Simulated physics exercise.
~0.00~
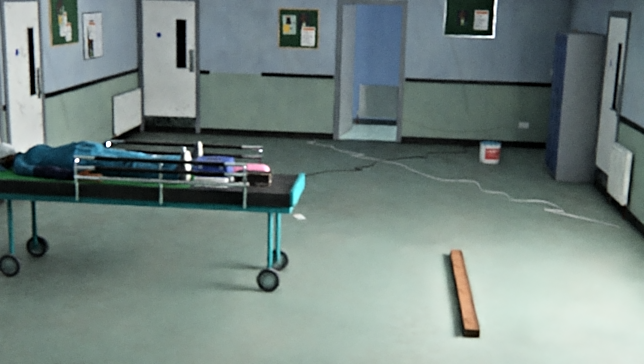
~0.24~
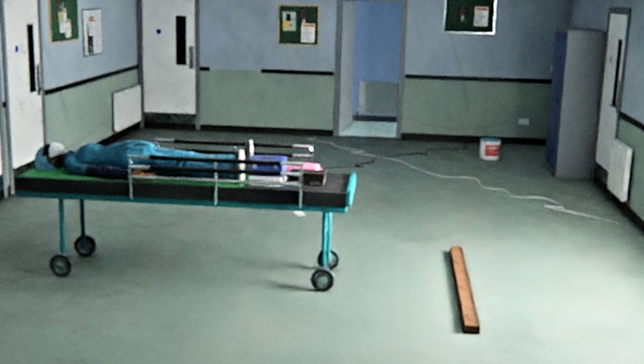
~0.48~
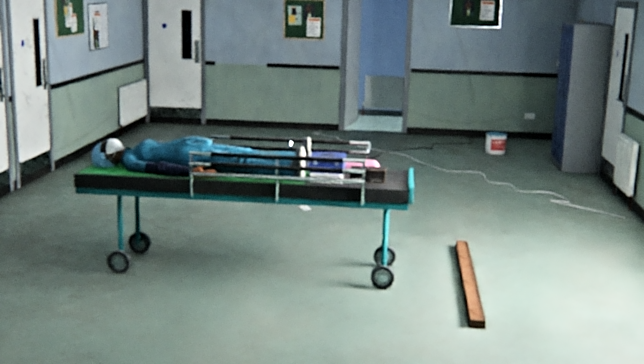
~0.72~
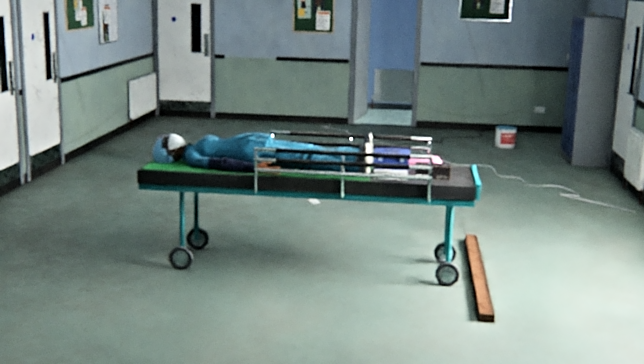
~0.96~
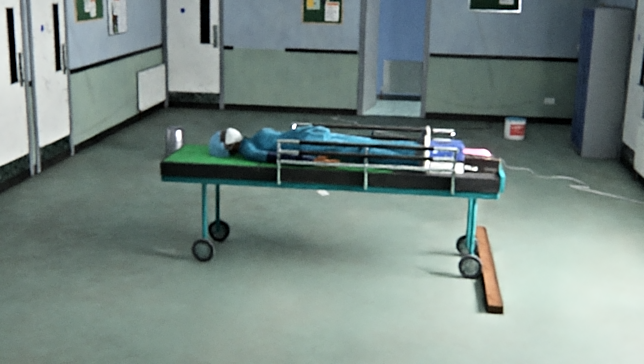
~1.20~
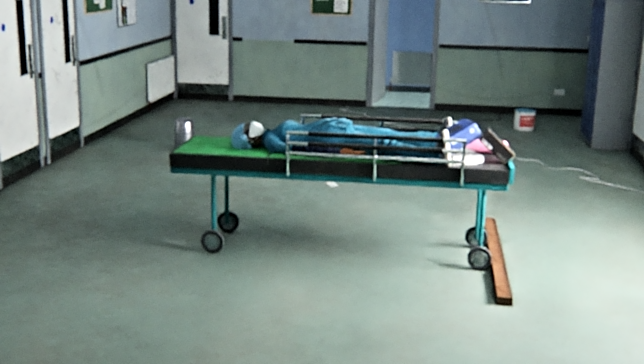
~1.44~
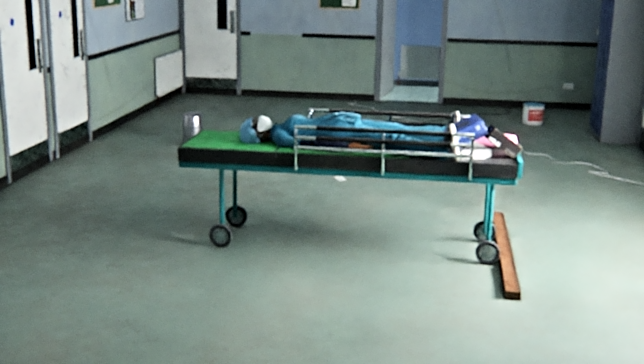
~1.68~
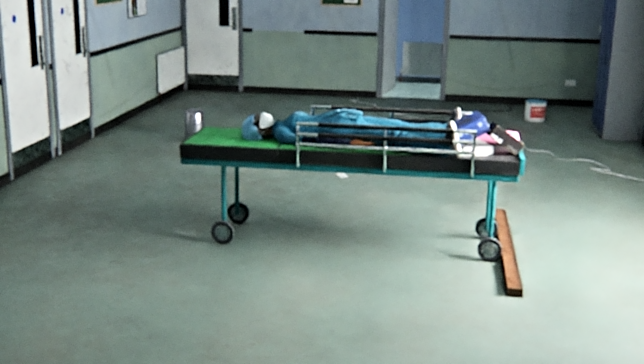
A teal-framed hospital trolley carries a blue-clad figure with a pale head covering, lying feet to the right between low side rails, across a grey-green floor in a room seen from slightly above. Small white, blue, black and pink items rest around the feet, and a reddish-brown bar lies on the floor ahead. The trolley rolls right while the view shifts, uncovering more green surface behind the head as the figure slides towards the foot end. Its front wheels meet the bar and it stops, staying level. The blue and black items tilt, then everything settles, still aboard.
